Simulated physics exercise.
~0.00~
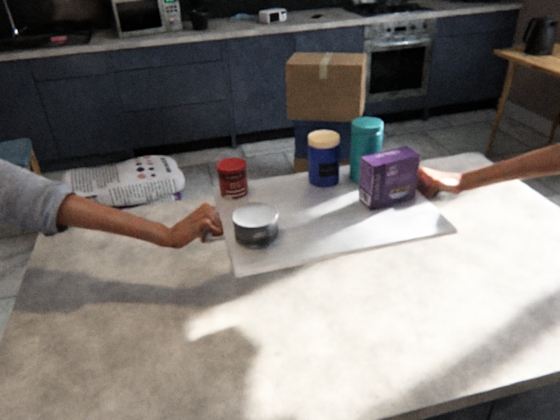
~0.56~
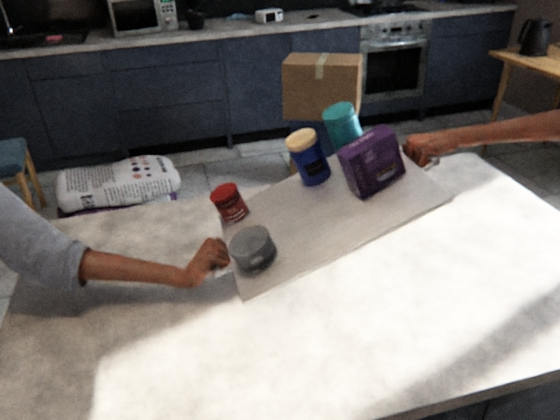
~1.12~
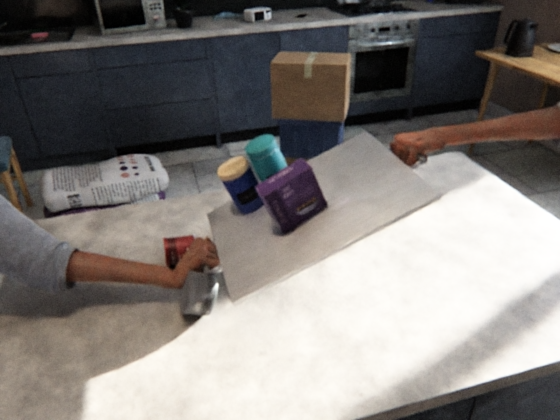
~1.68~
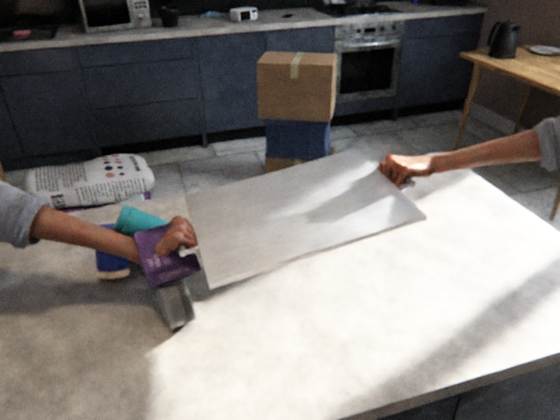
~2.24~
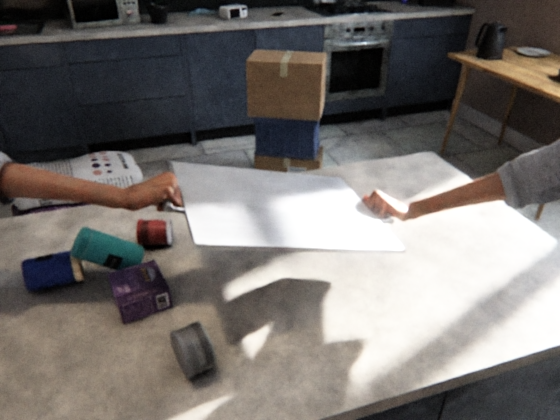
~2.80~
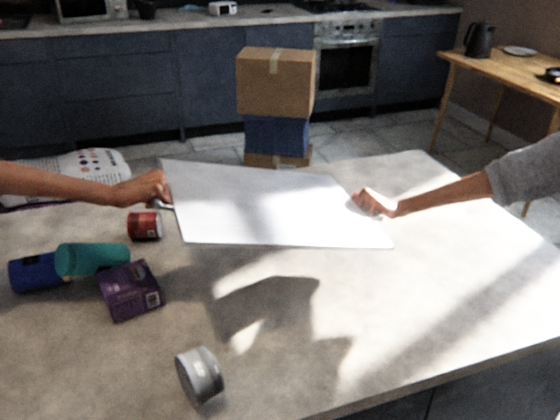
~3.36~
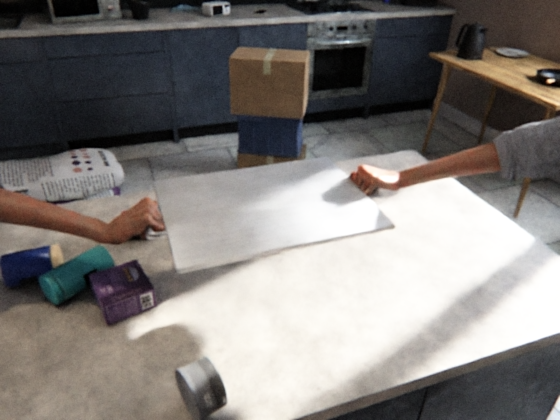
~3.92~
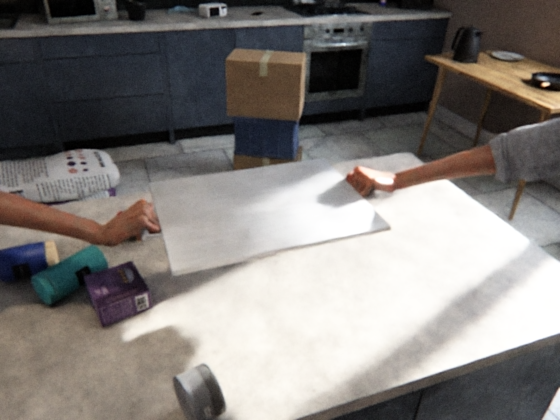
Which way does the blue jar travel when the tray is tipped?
The blue jar travels to the left, sliding off the tray and ending up on its side on the table.
